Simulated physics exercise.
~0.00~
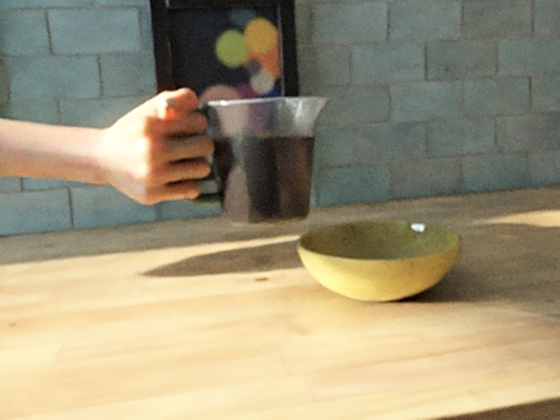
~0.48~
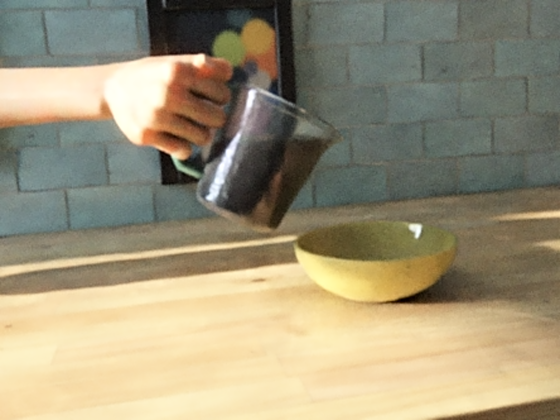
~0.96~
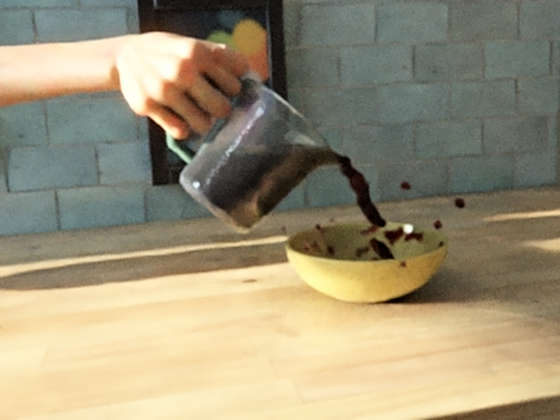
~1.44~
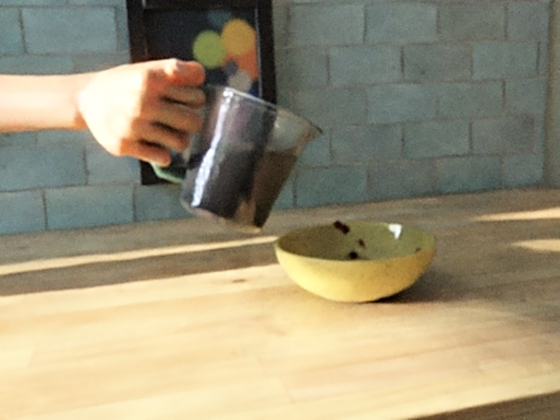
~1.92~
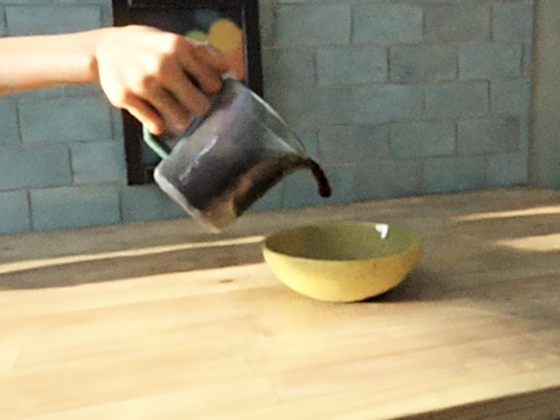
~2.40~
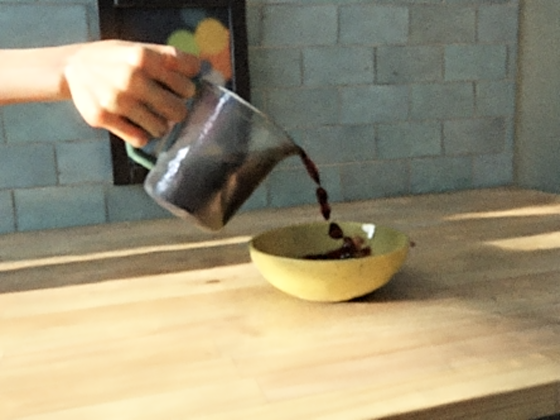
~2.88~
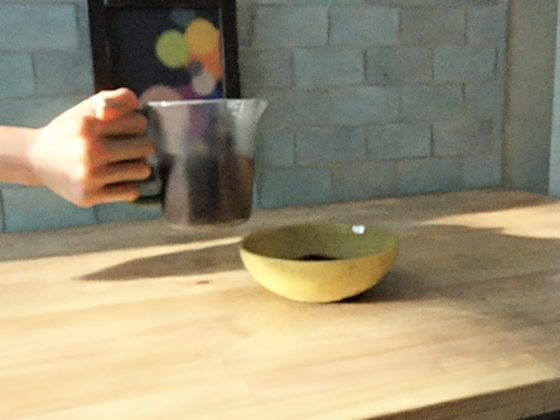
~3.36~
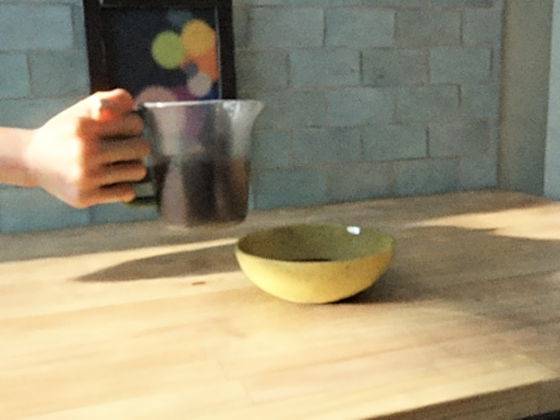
Hand tipping a clear jug of dark red liquid, pouring twice into a yellow bowl on a wooden surface, then levelling it.
